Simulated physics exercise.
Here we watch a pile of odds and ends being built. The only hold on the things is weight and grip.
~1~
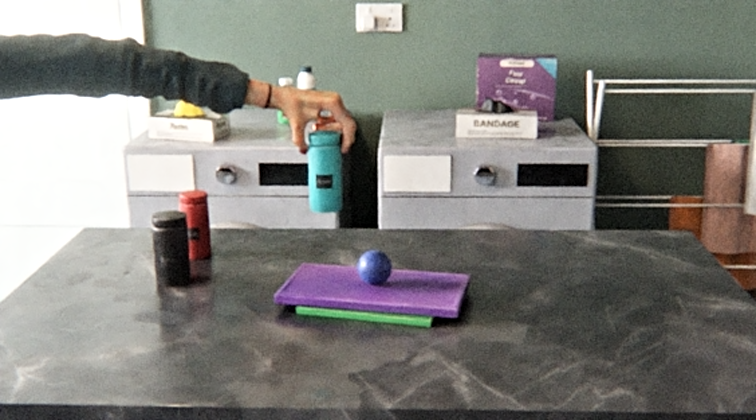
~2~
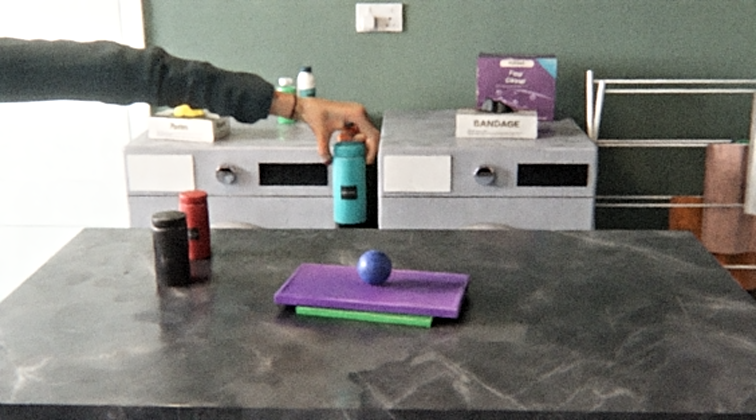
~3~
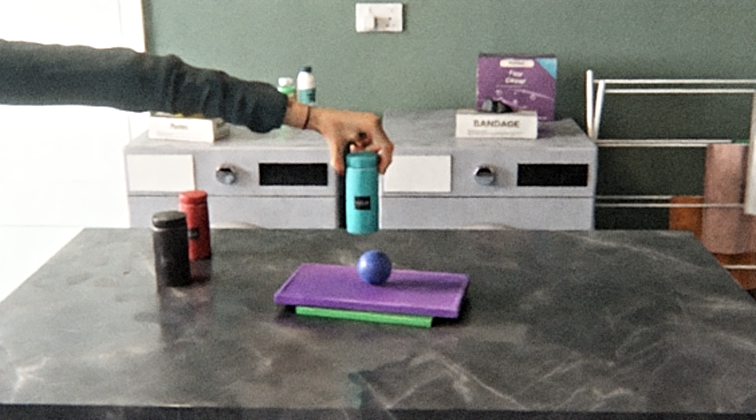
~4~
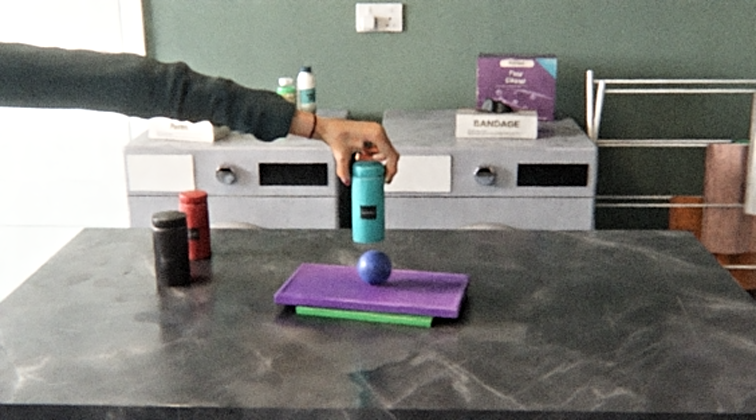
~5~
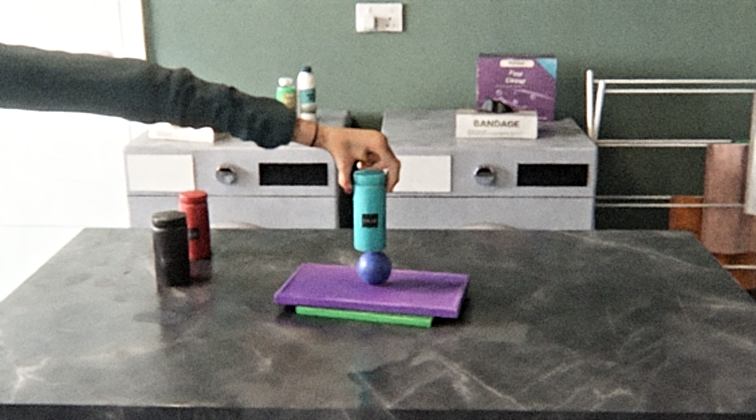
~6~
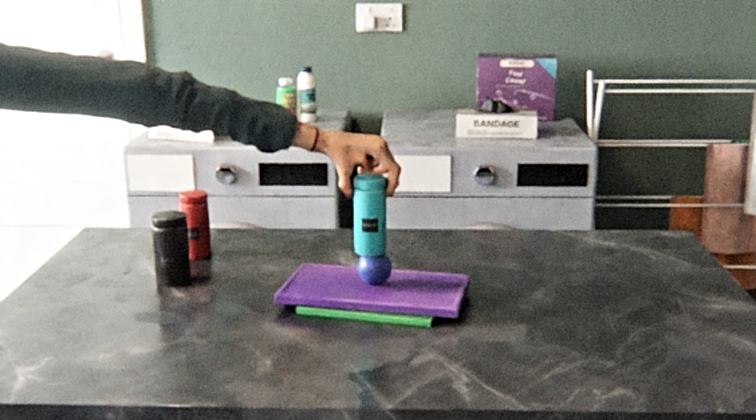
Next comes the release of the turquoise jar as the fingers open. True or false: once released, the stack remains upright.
False.
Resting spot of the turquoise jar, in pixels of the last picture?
It ends up close to (305, 270).
Then, 0.40 s past the last view, turquoise jar rocked 38° from its first pose near (350, 221).
Then, 0.60 s past the last view, turquoise jar now fallen; purple tray rocked 3° from its first pose.
Then, 1.50 s past the last view, nothing new.
Finally, fallen, turquoise jar; the other 5 still in place. Final places as the last picture's camera would see them, turquoise jar near (305, 270). The pile loses its balance.
